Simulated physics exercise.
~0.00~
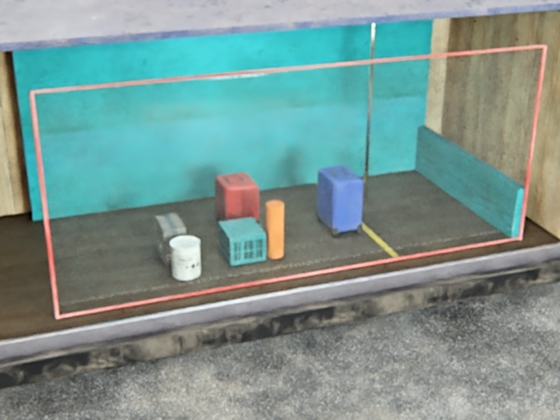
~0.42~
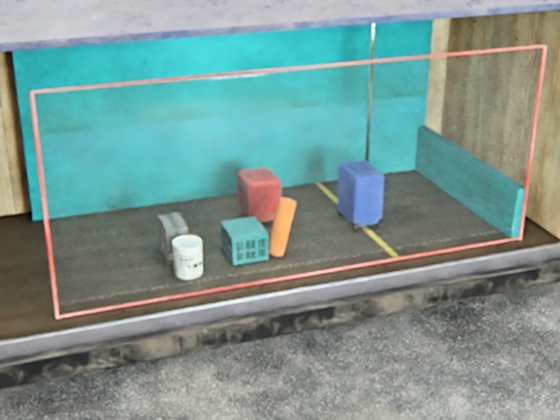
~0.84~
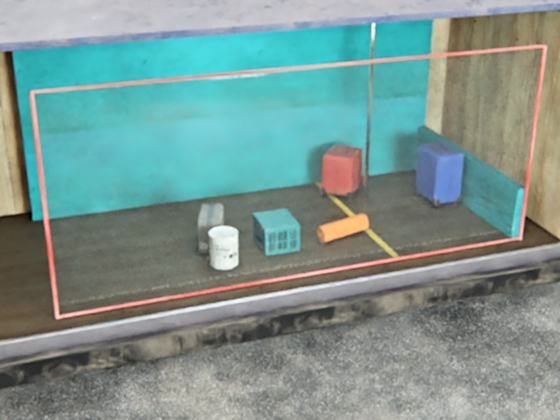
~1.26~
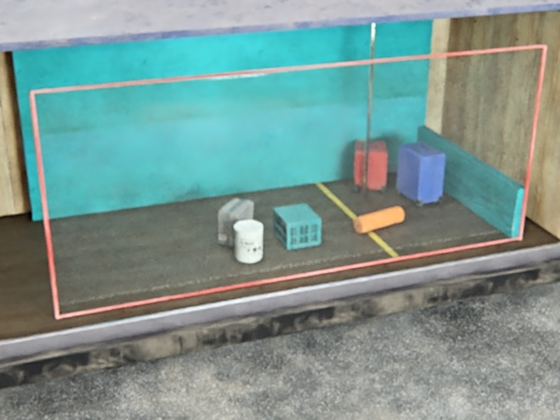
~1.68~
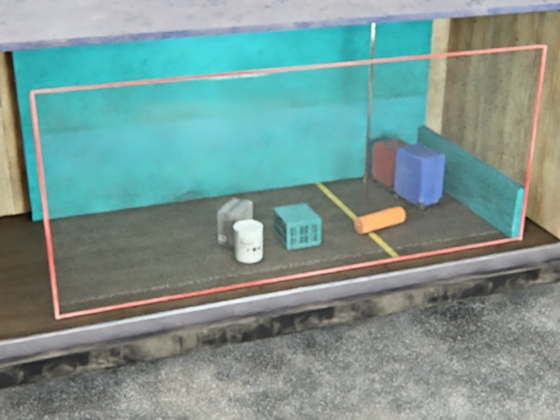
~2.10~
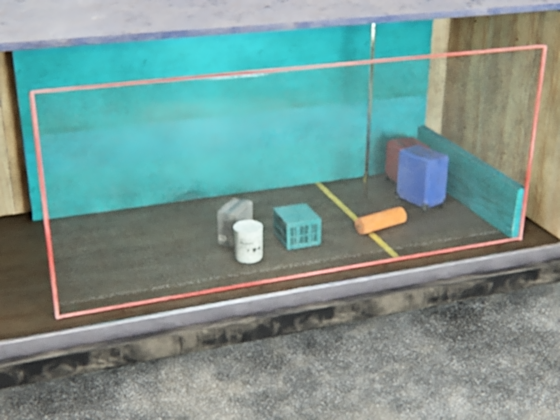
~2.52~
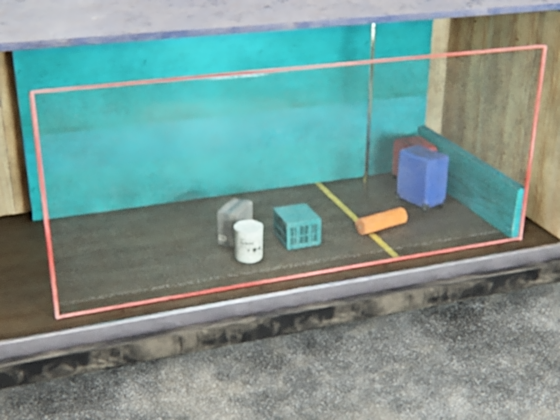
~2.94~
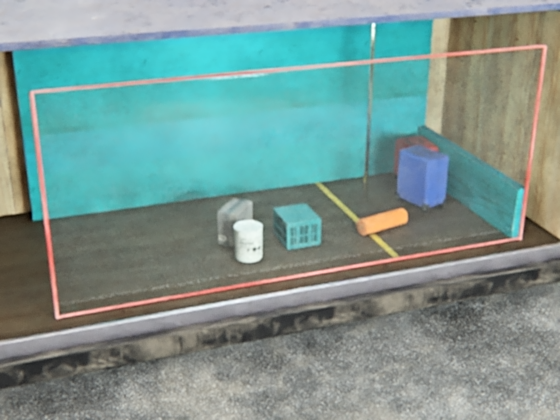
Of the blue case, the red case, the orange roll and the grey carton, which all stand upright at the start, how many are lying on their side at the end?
Just one of them is lying on its side at the end, the orange roll.
